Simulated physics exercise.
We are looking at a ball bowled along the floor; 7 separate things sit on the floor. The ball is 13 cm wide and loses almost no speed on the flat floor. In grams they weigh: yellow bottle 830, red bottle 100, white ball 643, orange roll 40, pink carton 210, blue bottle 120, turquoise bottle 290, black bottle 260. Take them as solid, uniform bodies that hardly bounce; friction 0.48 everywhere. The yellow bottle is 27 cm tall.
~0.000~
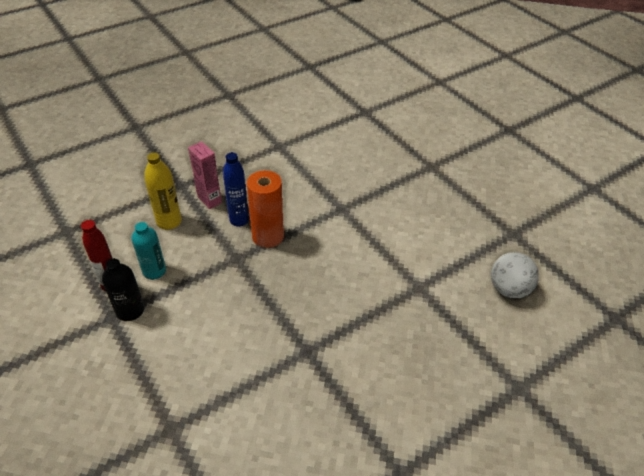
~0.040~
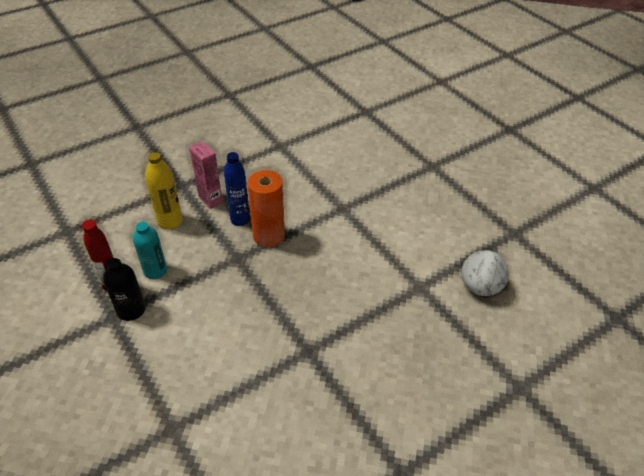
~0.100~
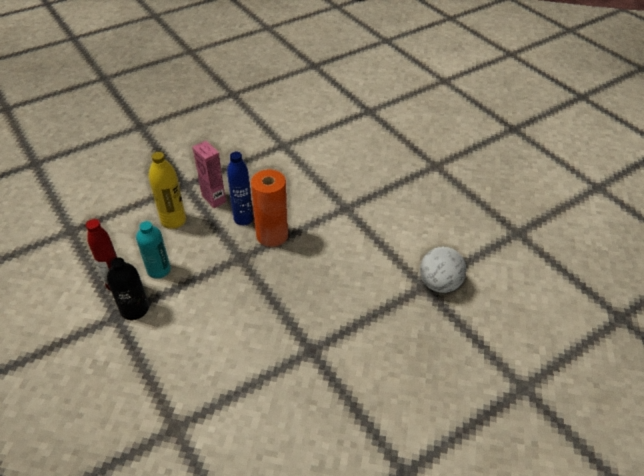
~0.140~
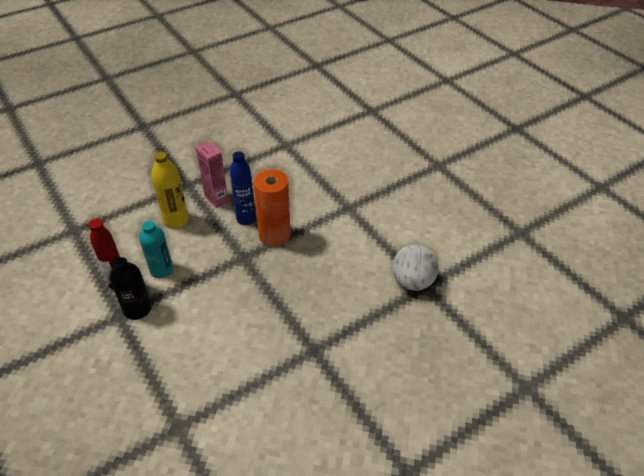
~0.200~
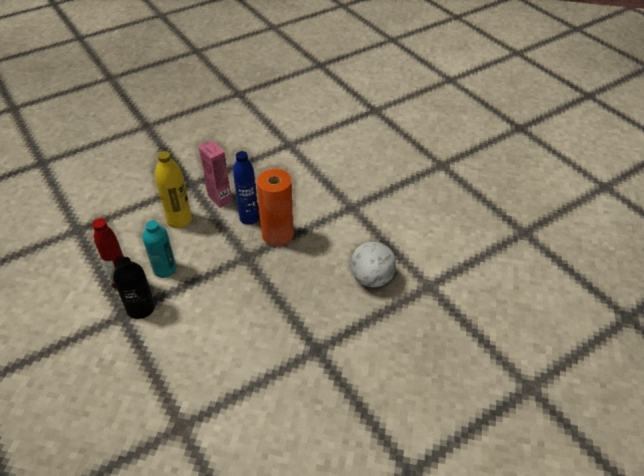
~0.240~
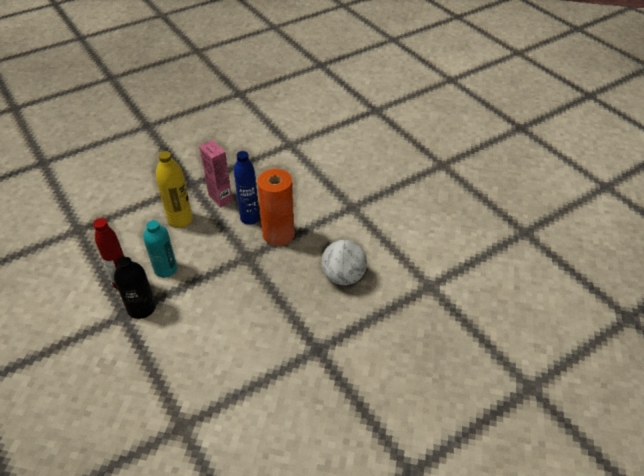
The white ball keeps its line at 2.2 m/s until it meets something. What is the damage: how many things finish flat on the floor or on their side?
Things lost: Two.
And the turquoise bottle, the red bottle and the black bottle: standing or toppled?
The turquoise bottle topples; the red bottle topples; the black bottle keeps standing.
After 0.64 s, 119 cm rolled; white ball near (128, 241); red bottle 30° off upright near (78, 270); turquoise bottle 32° off upright.
After 1.14 s, 160 cm rolled; white ball near (22, 196); red bottle on its side near (50, 305); turquoise bottle on its side.
After 2.04 s, red bottle on its side near (52, 308); turquoise bottle on its side.
In the end (2.6 s), toppled on the floor, red bottle and turquoise bottle; the other 5 under 8 cm from the start. At the end, from the last picture's camera, yellow bottle near (173, 189), red bottle near (52, 309).
